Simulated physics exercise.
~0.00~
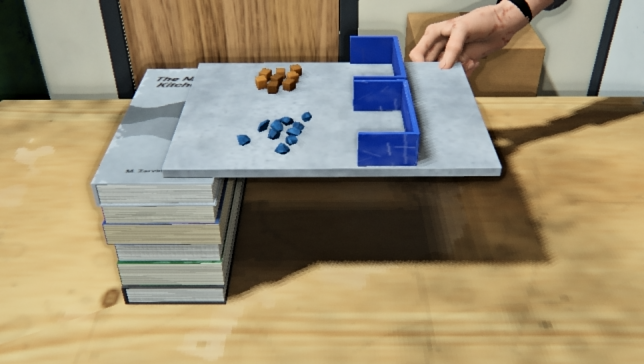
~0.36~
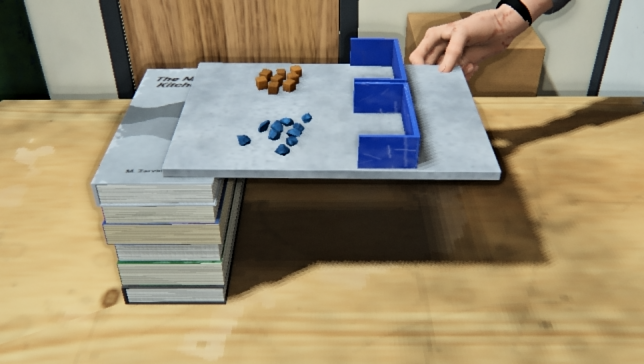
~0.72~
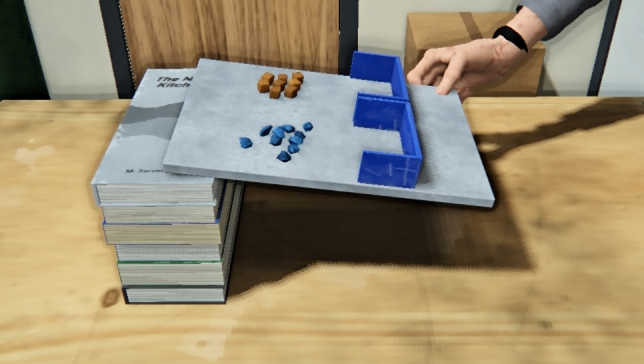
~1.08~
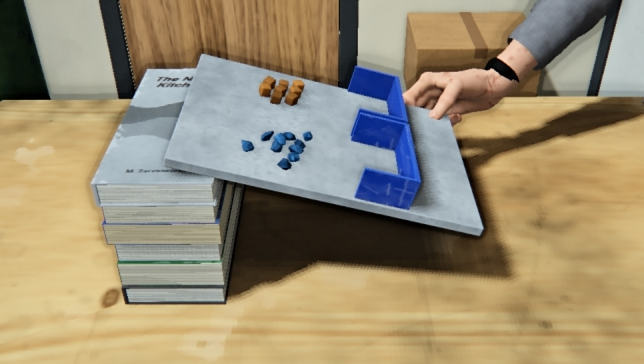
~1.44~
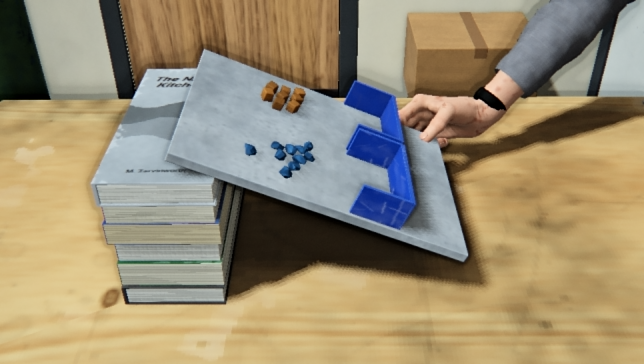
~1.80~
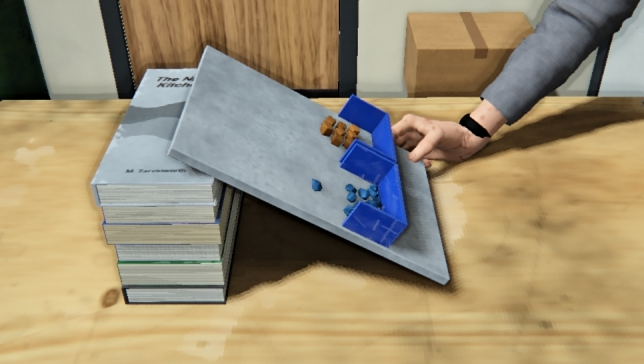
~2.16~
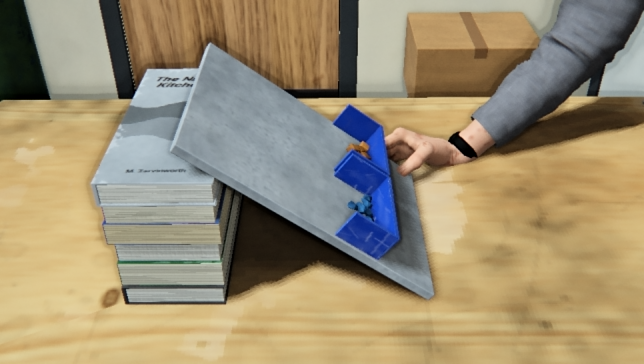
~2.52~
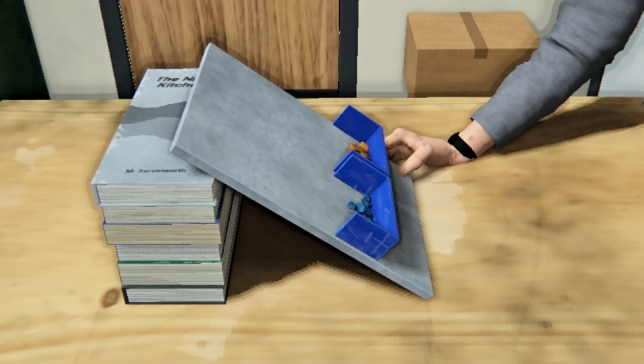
On a wooden table, a hand lowering a grey board's right end from stacked books, blue and orange pieces sliding into blue barriers.
